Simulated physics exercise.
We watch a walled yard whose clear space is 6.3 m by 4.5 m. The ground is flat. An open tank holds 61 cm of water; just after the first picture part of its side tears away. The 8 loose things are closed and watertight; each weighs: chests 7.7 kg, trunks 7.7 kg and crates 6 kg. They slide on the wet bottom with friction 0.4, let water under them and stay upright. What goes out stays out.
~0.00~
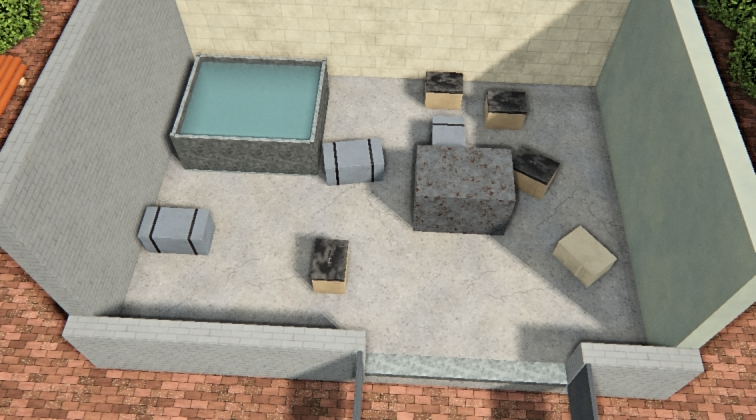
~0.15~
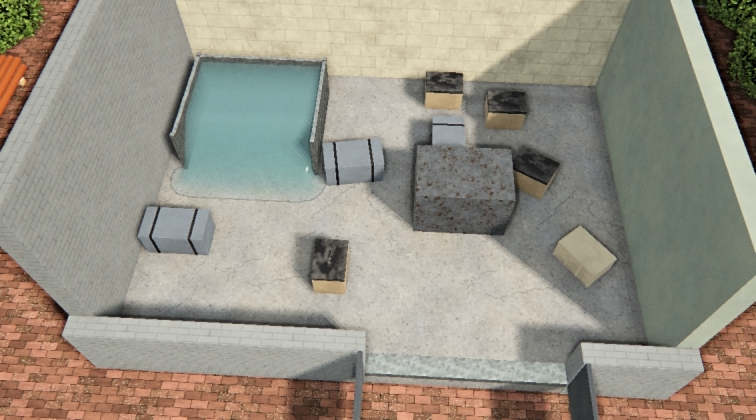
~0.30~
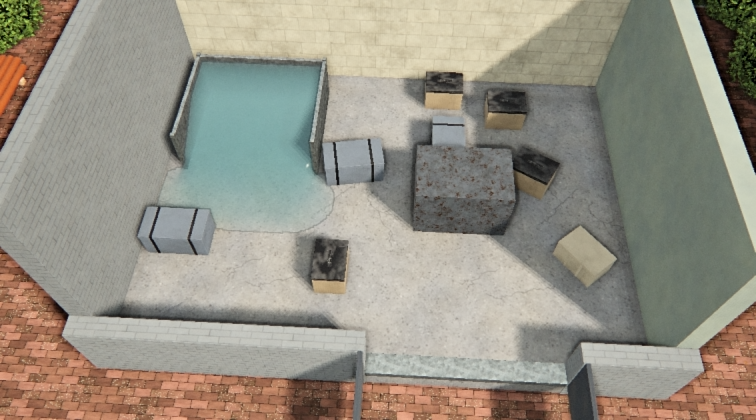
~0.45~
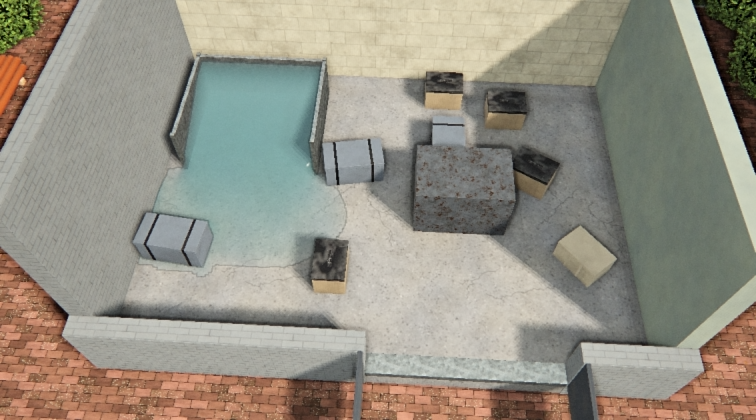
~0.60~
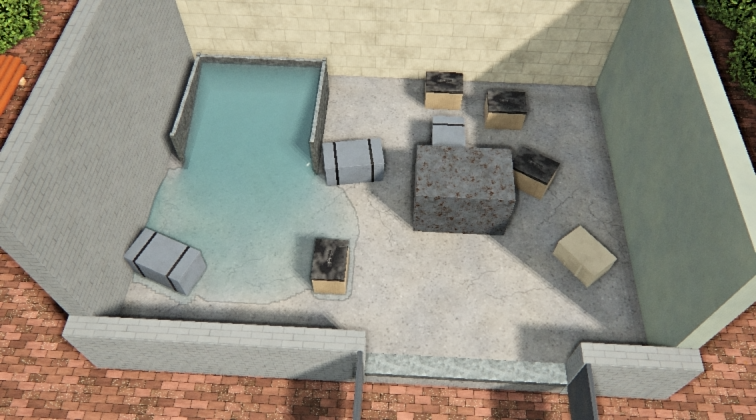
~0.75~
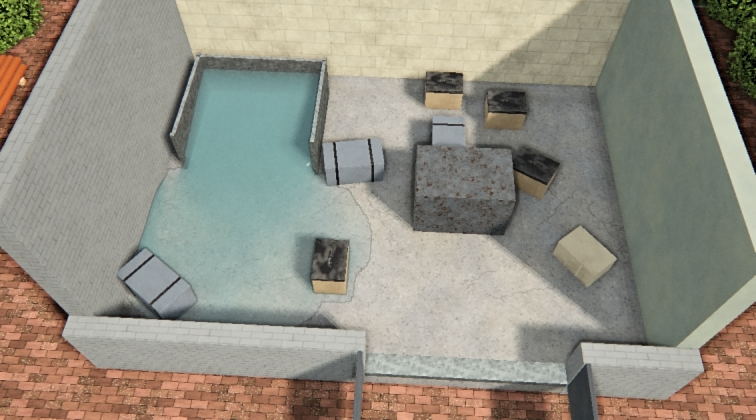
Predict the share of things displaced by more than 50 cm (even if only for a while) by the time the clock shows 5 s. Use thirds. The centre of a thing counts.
Share: One to two thirds.
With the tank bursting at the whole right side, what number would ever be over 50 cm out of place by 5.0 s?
In that case 6 of them.
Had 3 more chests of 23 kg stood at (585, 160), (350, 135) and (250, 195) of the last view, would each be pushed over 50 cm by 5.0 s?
In that order: Under, short of it, over.
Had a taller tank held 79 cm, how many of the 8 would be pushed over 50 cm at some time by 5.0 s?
Then 5.
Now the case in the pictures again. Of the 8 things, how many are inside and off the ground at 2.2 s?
2 of them.
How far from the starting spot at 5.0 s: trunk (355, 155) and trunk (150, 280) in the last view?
In that order: 50 cm, 60 cm.
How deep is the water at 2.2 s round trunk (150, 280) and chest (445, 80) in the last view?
About 31 and 0 cm.
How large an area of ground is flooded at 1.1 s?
Roughly 10.5 m2.
After 1.1 s 1 of 8 are over 50 cm from their spots; 1 afloat.
After 2.2 s 2 of 8 are over 50 cm from their spots; 2 afloat.
After 3.5 s 1 of 8 are over 50 cm from their spots; 1 afloat.
After 5.0 s 4 of 8 are over 50 cm from their spots, and 4 have been at some point; 1 afloat.
